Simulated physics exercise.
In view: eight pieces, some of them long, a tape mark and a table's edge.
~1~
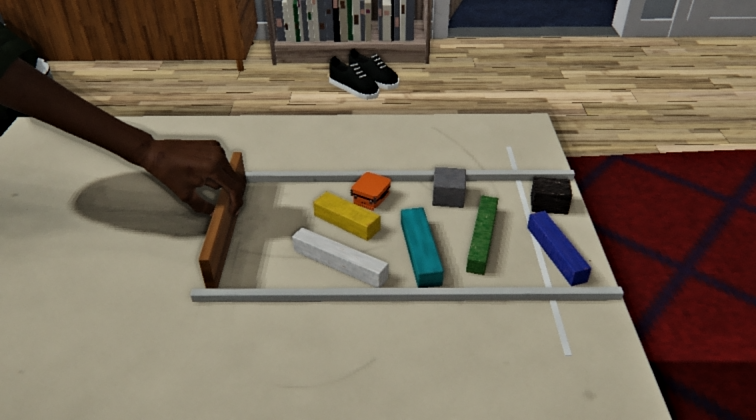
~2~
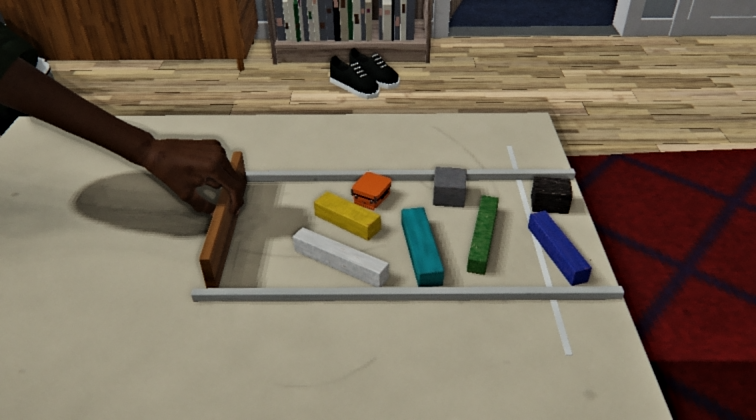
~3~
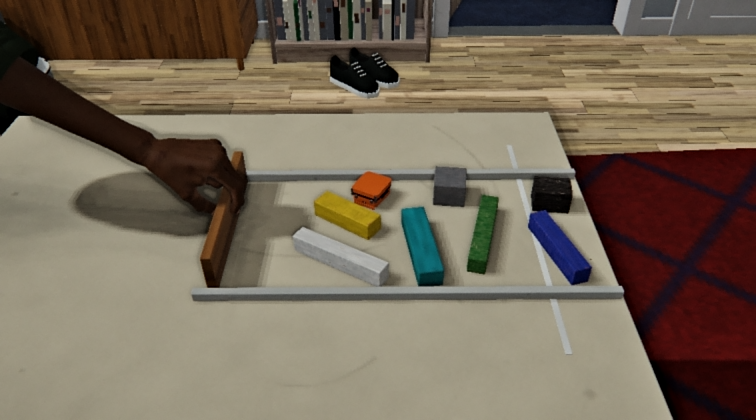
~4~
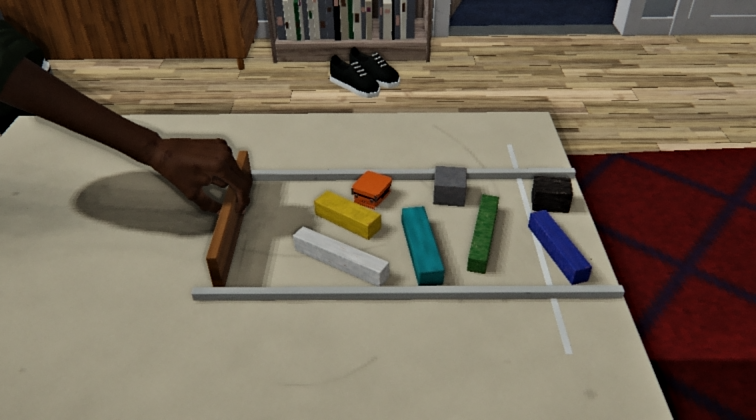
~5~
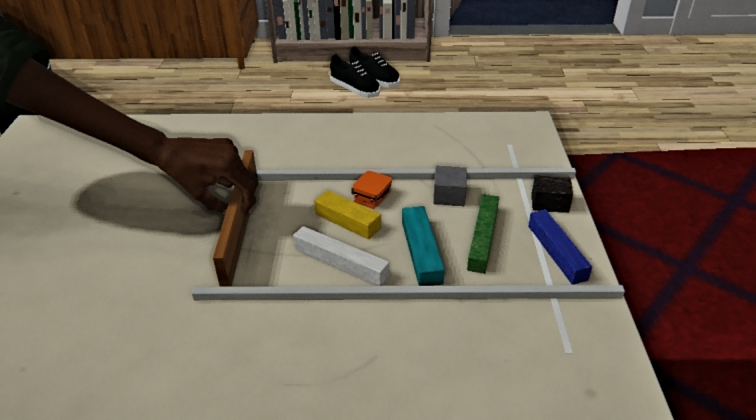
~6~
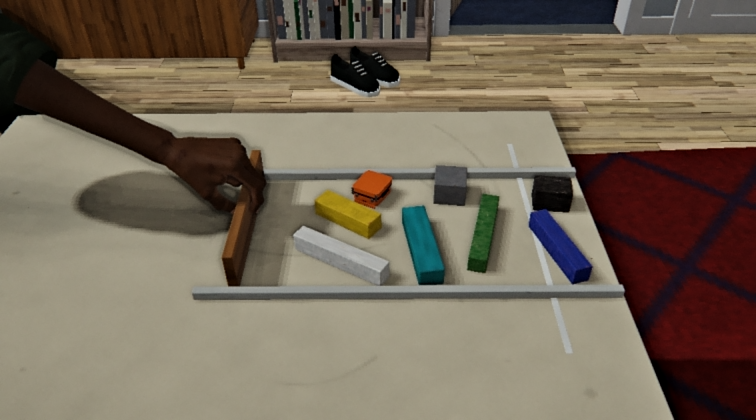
The footage shows a hand sliding an upright brown board slightly to the right between two grey rails on a table, while the eight colourful blocks and bars lying ahead of it, near a white tape line, stay essentially still.
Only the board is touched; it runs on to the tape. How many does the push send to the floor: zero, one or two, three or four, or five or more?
As it turns out, the number that fall off is three or four.
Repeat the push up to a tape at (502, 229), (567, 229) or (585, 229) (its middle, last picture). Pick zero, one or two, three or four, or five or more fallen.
One after another: None at all; at least five; 5 or more.
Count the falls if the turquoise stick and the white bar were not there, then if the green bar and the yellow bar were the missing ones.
It would be 1 and 1.
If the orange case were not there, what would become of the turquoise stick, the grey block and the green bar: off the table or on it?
The turquoise stick remains up, the grey block is kept, the green bar falls.
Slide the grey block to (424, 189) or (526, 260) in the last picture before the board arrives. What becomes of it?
Place by place, it survives; is lost.
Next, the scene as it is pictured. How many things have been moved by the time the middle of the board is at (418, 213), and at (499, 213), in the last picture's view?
First 6, then 8.
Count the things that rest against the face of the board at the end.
The number is 2.
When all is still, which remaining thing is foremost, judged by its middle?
It is the grey block.
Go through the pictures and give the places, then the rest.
In the first picture, black block (551, 196); blue bar (557, 247); green bar (483, 233); board (226, 217); tape (533, 231).
In the second picture, blue bar (558, 246); yellow bar (347, 215).
In the third picture, green bar (484, 232); white bar (340, 257).
In the fourth picture, black block (552, 194); board (232, 215).
In the fifth picture, blue bar (558, 245); grey block (450, 186).
In the sixth picture, black block (552, 194); blue bar (559, 245); green bar (484, 231); board (246, 214); tape (534, 229).
Soon after, none off yet; black block at rest near (552, 194); blue bar at rest near (559, 245); green bar at rest near (484, 231).
Then, none off yet; black block at rest near (552, 194); blue bar at rest near (559, 245); green bar moved a little near (497, 232).
Further on, none off yet; black block moved a little near (573, 195); blue bar moved a little near (588, 248); green bar moved about its own width near (569, 238).
At rest, the number that fall off is three or four; fallen, green bar, blue bar and black block.
